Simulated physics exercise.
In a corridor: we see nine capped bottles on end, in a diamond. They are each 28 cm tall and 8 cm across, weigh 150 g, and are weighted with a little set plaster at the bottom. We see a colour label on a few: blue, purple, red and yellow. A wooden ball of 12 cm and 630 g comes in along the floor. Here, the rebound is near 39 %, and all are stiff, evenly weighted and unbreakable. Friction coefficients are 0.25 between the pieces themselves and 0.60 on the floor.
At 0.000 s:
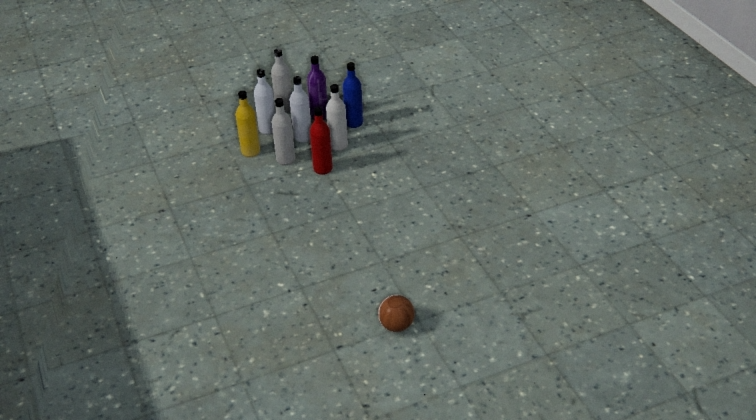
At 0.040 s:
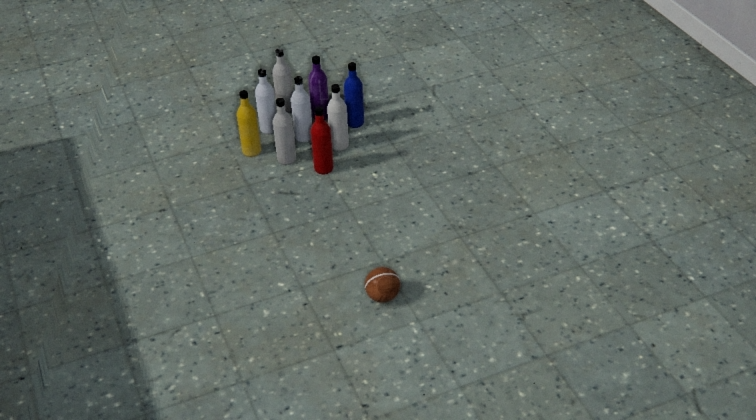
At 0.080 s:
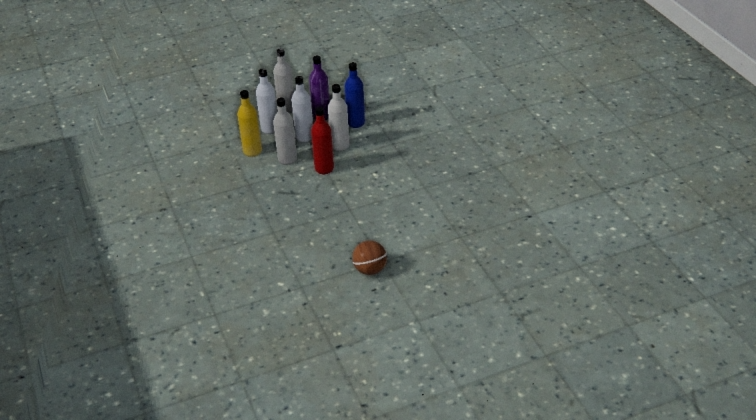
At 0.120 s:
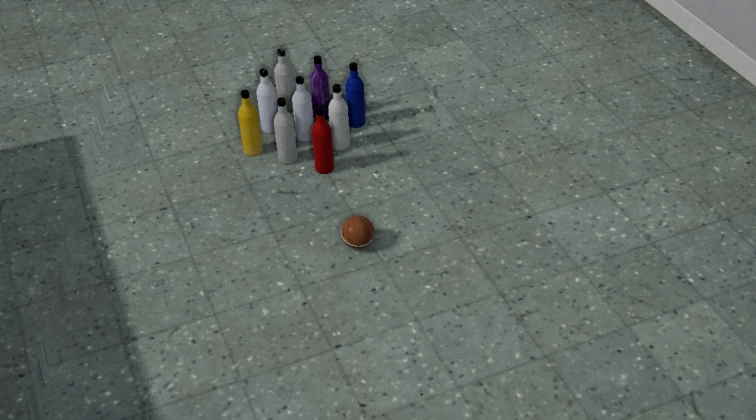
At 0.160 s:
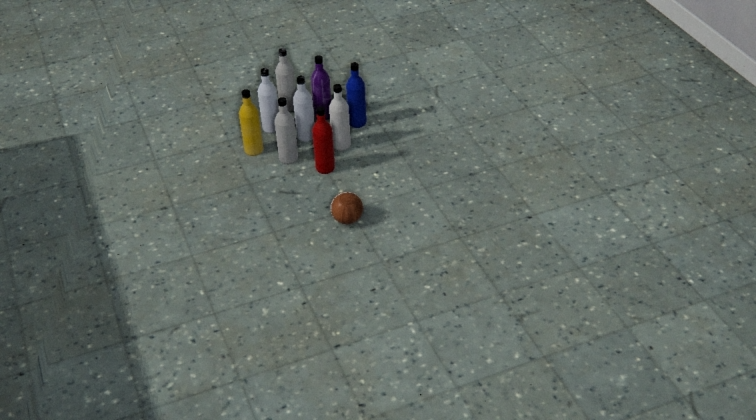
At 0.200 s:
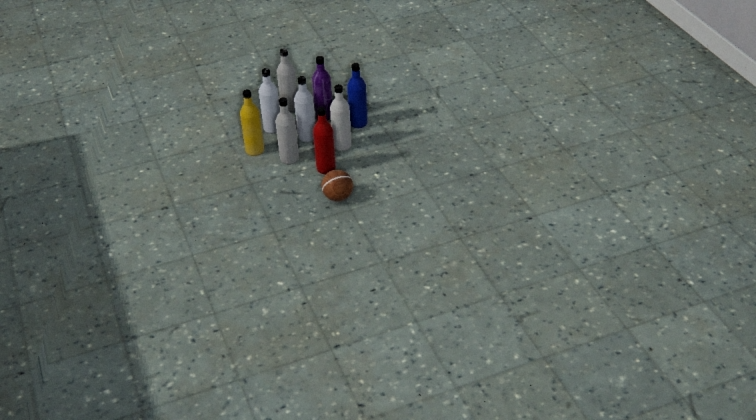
Nine capped bottles stand in a tight cluster on a speckled grey-green tiled floor, seen from above at an angle, with a dark shadow at the left. A yellow bottle is at the left of the group, red at the front, purple and blue toward the back right, the others whitish or grey. A brown ball rolls up and leftward toward the undisturbed bottles, while the camera shifts very slightly.
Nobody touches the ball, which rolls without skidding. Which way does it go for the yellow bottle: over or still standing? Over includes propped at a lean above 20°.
Still standing.
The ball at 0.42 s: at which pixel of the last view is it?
Look close to (299, 110).
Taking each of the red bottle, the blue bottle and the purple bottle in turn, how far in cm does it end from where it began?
About: Red 60, blue 0, purple 50.
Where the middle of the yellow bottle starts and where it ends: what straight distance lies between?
I'd estimate near 0 cm.
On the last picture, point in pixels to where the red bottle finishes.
Its middle finishes near pixel (376, 75) of the last picture.
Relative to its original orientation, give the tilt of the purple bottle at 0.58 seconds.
Roughly 30°.
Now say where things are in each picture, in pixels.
In the first picture (places mark the middle of the side facing us; the camera moves round a little), ball (396, 314) 86 cm before the front row; yellow bottle (252, 127); purple bottle (318, 92); blue bottle (358, 98); nothing disturbed.
The second picture shows ball (383, 285) 73 cm before the front row; yellow bottle (253, 127).
The third picture shows ball (370, 258) 59 cm before the front row; yellow bottle (254, 126).
The fourth picture shows ball (358, 232) 46 cm before the front row; yellow bottle (254, 126).
The fifth picture shows ball (347, 208) 32 cm before the front row; yellow bottle (255, 126).
The sixth picture shows ball (337, 186) 18 cm before the front row; yellow bottle (256, 126); red bottle (326, 145); purple bottle (323, 92); nothing disturbed.
After 0.32 s, ball still moving; none of the 9 bottles over, 2 disturbed; yellow bottle unmoved; red bottle leaning 10°.
After 0.42 s, ball still moving; none of the 9 bottles over, 4 disturbed; yellow bottle unmoved; red bottle leaning 14°.
After 0.58 s, ball still moving; 3 of the 9 bottles over; yellow bottle unmoved; red bottle leaning 41°.
After 0.94 s, ball still moving; 4 of the 9 bottles over; yellow bottle unmoved; red bottle lying flat.
By the end (1.4 s), ball rolling away; 4 of the 9 bottles over; yellow bottle unmoved; purple bottle lying flat; red bottle lying flat. As the last picture would show them, middles, yellow bottle near (251, 122), purple bottle near (304, 51).
